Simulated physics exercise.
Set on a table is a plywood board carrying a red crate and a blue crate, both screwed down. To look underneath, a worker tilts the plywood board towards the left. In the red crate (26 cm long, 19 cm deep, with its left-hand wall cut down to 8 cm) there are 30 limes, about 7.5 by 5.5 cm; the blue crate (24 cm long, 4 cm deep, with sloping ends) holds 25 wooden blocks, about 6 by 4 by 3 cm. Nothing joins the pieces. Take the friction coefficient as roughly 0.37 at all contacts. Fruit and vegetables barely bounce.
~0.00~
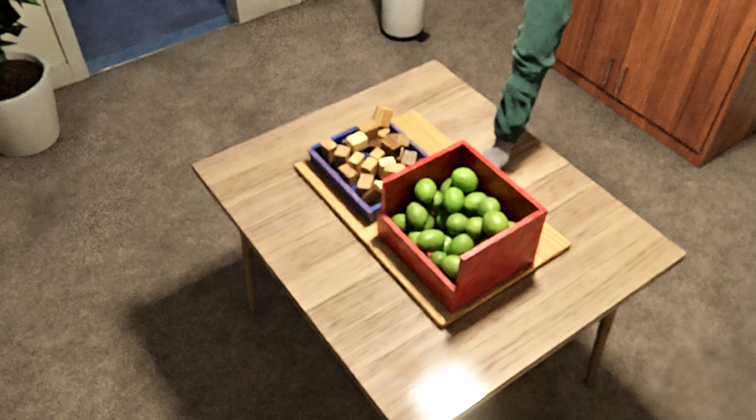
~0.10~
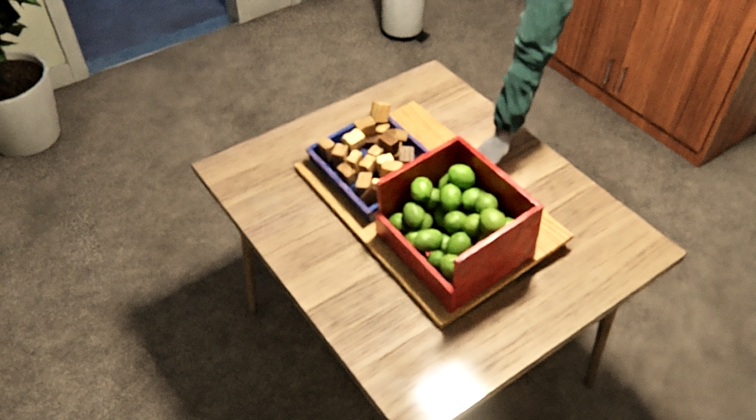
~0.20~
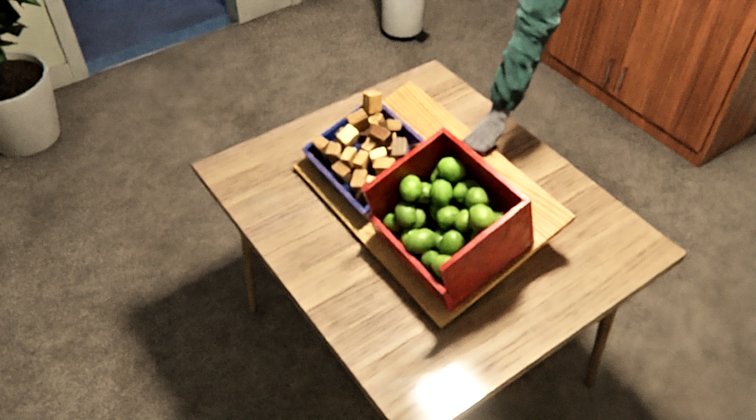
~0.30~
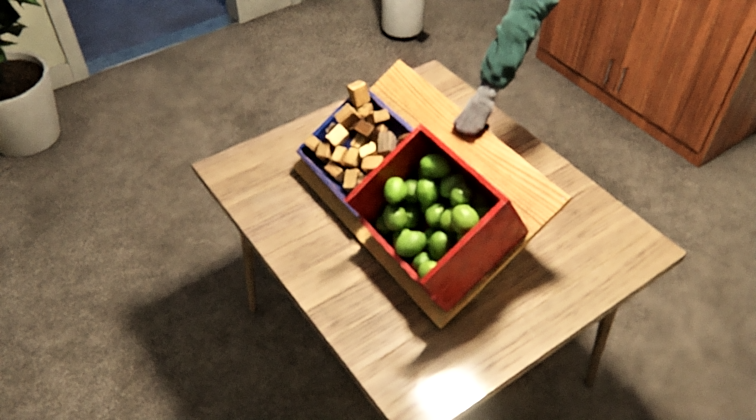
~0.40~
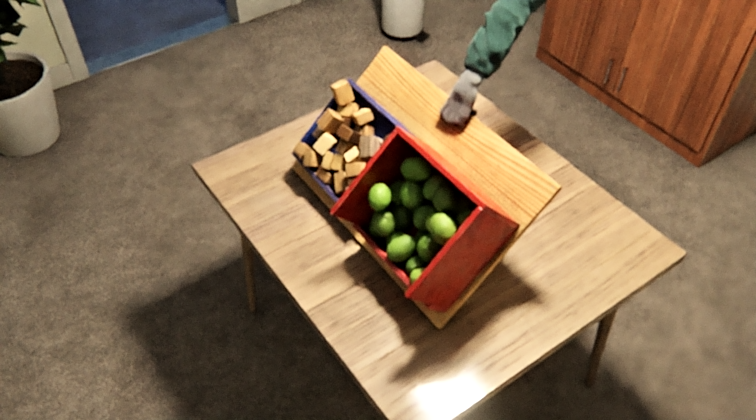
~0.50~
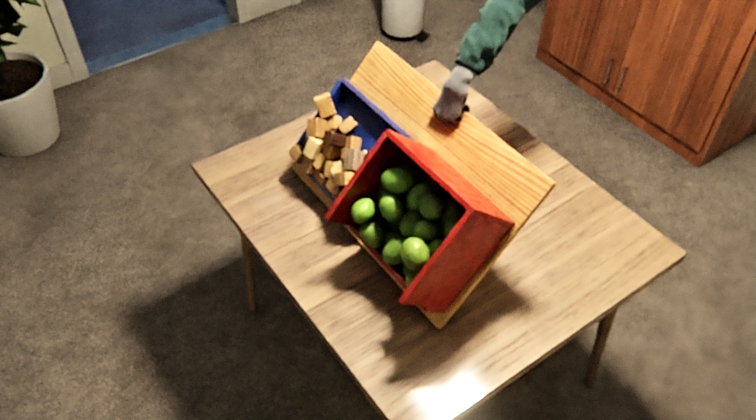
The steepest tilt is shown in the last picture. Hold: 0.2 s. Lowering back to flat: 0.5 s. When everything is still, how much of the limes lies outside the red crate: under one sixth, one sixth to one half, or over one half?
It is going to drop one sixth up to half of its pieces.
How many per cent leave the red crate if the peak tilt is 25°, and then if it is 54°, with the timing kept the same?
It'd be 0 per cent the first time and 50 per cent the second time.
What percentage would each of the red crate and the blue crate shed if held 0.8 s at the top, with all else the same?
Red crate 30%, blue crate 40%.
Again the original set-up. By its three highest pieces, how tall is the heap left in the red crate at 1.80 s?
About 11 cm.
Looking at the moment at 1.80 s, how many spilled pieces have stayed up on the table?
About 12.
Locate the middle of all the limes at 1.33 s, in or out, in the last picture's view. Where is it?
Pixel (448, 255), give or take.
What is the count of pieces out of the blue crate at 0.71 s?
Blue crate - about 5 out by that time.
After 0.71 s, tilt 46°; 3 of 30 out of the red crate and 5 of 25 out of the blue crate.
After 0.97 s, tilt 20°; 9 of 30 out of the red crate and 8 of 25 out of the blue crate.
After 1.33 s, tilt 0°; 9 of 30 out of the red crate and 8 of 25 out of the blue crate.
When it is over (at 1.80 s), 9 of 30 out of the red crate and 8 of 25 out of the blue crate. Asked share, 9 of 30, 30 per cent.
